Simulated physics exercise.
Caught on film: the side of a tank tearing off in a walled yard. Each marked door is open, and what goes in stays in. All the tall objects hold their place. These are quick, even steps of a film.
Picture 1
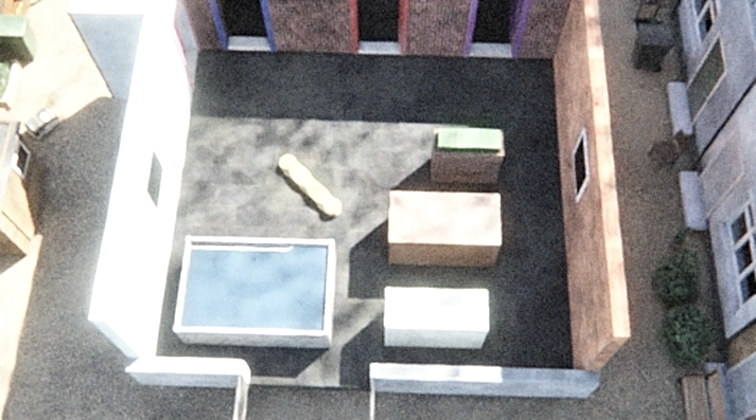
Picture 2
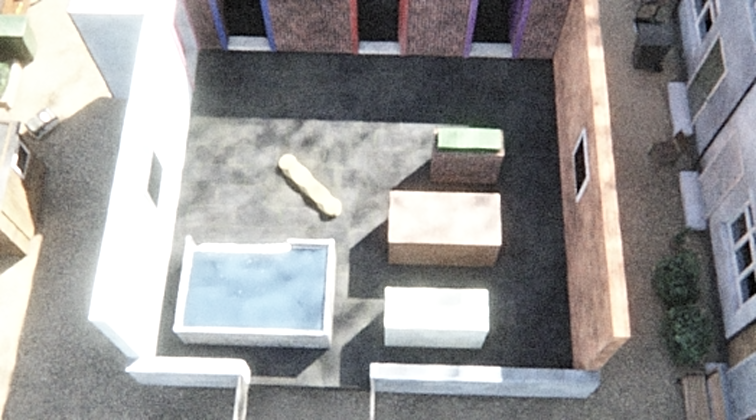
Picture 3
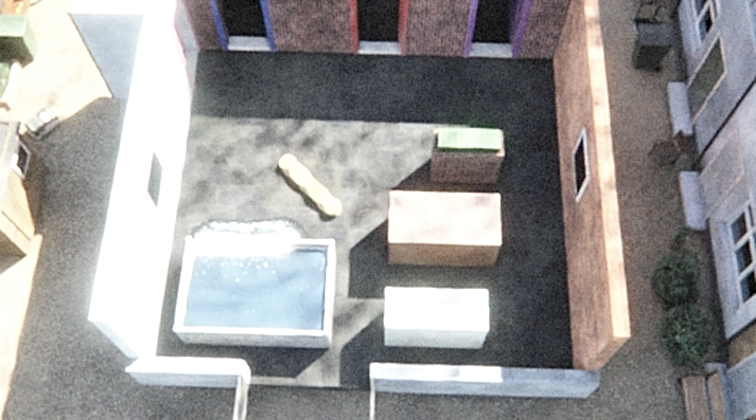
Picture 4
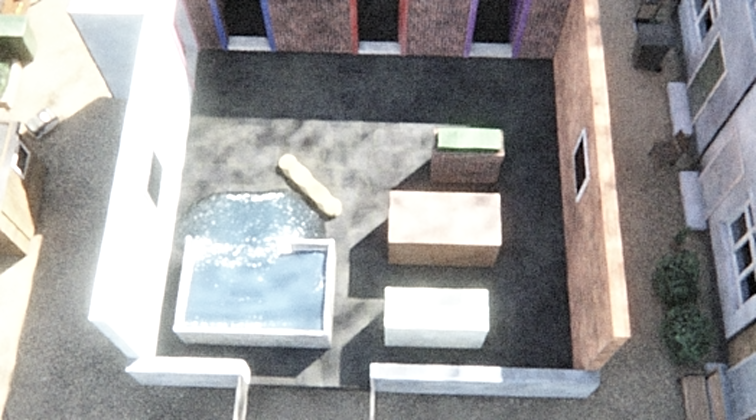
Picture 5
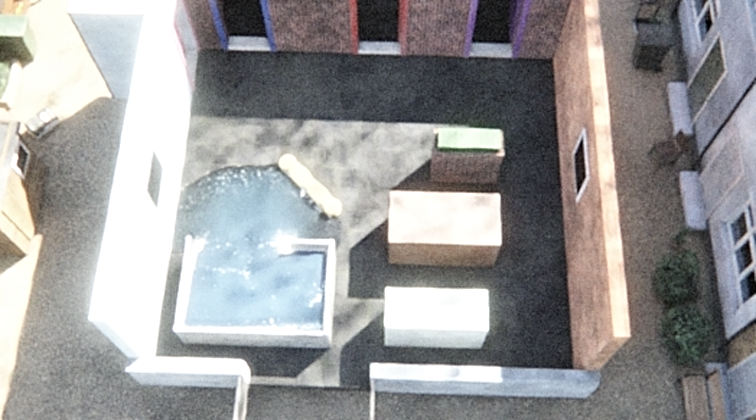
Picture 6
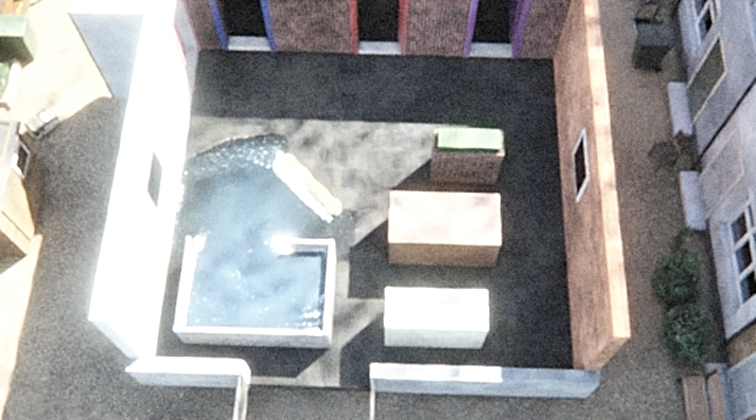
Water breaks through the far side of an open, white-walled tank in a walled yard, spreading in a glittering, widening sheet across the dark ground to a pale log-like object, while the nearby blocks stay in place.
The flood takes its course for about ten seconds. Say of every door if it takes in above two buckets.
In the end: The purple door admits no more than that; the blue door lets in a lot; the red door admits no more than that; the pink door lets in a lot.
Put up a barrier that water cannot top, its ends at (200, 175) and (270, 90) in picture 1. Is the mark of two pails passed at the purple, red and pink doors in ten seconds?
My reading: Purple door lets less in, red door is over, pink door holds.
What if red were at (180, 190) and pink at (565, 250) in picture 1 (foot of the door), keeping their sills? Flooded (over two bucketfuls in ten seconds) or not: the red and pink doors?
My reading: Red takes more, pink is under.
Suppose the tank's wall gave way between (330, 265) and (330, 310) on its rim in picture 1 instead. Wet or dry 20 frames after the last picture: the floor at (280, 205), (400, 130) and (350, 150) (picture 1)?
In that order: Free of water, covered, covered.
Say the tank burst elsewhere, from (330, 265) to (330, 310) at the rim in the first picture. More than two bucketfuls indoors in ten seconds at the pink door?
Then: The pink one keeps below it.
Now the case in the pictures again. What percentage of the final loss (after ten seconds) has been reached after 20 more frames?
Near 70 in a hundred.
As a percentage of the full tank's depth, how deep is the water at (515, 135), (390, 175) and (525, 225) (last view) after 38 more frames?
In turn 8, 2 and 0 in a hundred.
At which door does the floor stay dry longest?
The one in purple.
A moment on, water covers 30 % of the floor; the purple door not reached, the blue door wet at the sill, nothing in, the red door not reached, the pink door wet at the sill, nothing in.
Next, water covers 40 % of the floor; the purple door not reached, the blue door far over two buckets in, the red door not reached, the pink door under two buckets in.
Then, water covers 45 % of the floor; the purple door not reached, the blue door far over two buckets in, the red door wet at the sill, nothing in, the pink door far over two buckets in.
Later, water covers 75 % of the floor; the purple door wet at the sill, nothing in, the blue door far over two buckets in, the red door wet at the sill, nothing in, the pink door far over two buckets in.
In the end, water covers 95 % of the floor; the purple door wet at the sill, nothing in, the blue door far over two buckets in, the red door wet at the sill, nothing in, the pink door far over two buckets in.
